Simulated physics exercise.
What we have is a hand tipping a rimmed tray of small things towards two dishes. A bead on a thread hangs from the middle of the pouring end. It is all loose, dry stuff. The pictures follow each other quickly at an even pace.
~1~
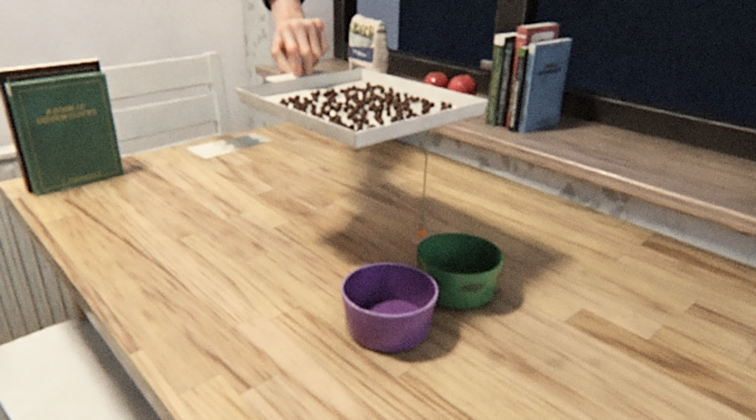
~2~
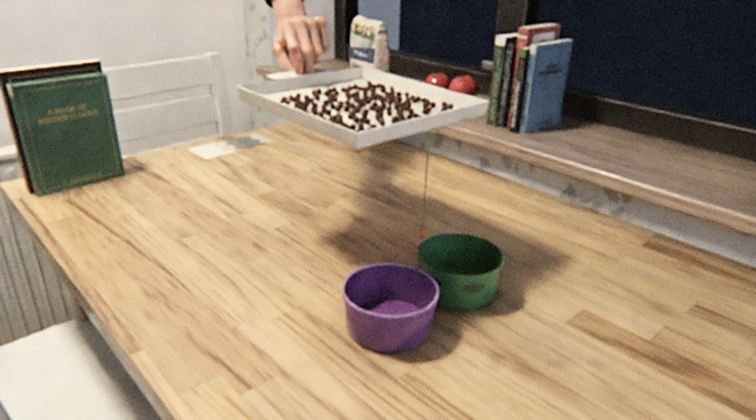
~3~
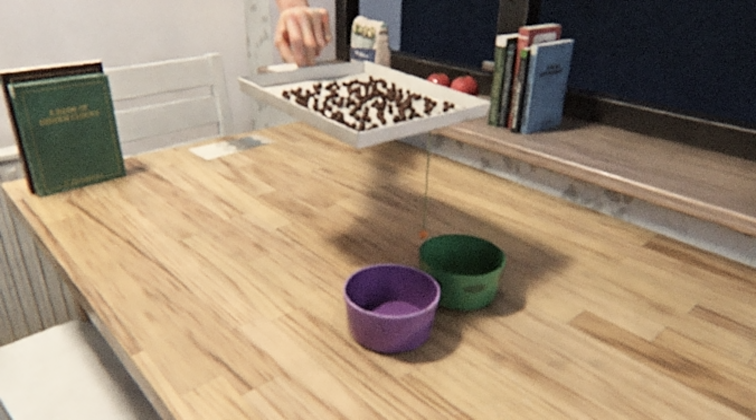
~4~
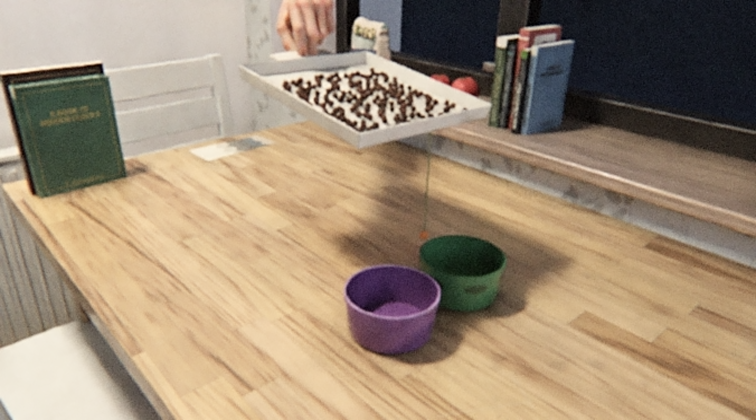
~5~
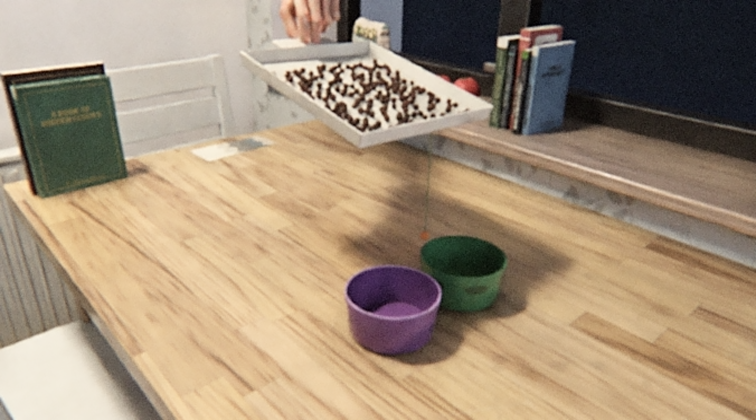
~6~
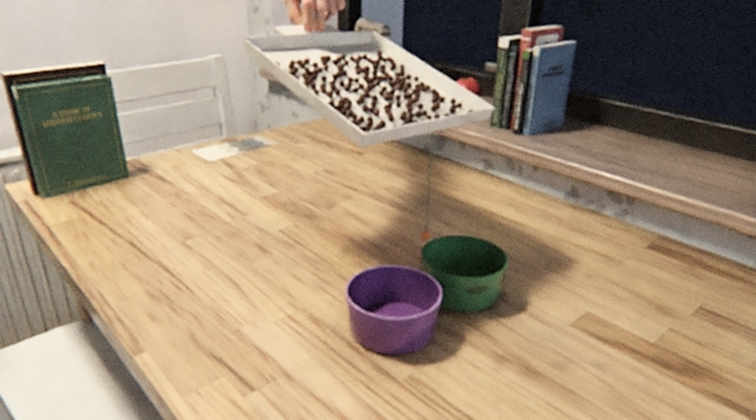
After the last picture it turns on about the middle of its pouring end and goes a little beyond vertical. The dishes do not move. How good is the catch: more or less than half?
In the dishes lies the larger part of it.
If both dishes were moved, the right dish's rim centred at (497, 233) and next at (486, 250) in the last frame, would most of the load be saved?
First most of it, then the larger part.
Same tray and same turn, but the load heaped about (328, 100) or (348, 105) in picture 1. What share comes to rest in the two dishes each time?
Near 70 % and 60 %.
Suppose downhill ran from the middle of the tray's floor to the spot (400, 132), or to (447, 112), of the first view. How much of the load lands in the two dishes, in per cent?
First some 90, then 10 per cent.
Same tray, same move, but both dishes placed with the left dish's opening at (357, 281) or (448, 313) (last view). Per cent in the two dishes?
About 20 and 20 per cent.
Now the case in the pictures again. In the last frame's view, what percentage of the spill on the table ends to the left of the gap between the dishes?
Roughly 0 in a hundred.
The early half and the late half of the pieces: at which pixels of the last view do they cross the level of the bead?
At about (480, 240), then at (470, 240).
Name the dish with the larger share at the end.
That is the right dish.
Just after the last frame, tray tipped steeply; almost all on the tray; just a few in the air.
A moment on, tray tipped right over; almost all on the tray; just a few in the left dish; just a few in the right dish; just a few outside both; just a few in the air.
Further on, tray tipped past a quarter turn; about a tenth in the left dish; roughly half in the right dish; roughly a third outside both.
When it is over, tray tipped past a quarter turn; about a tenth in the left dish; roughly half in the right dish; roughly a third outside both.
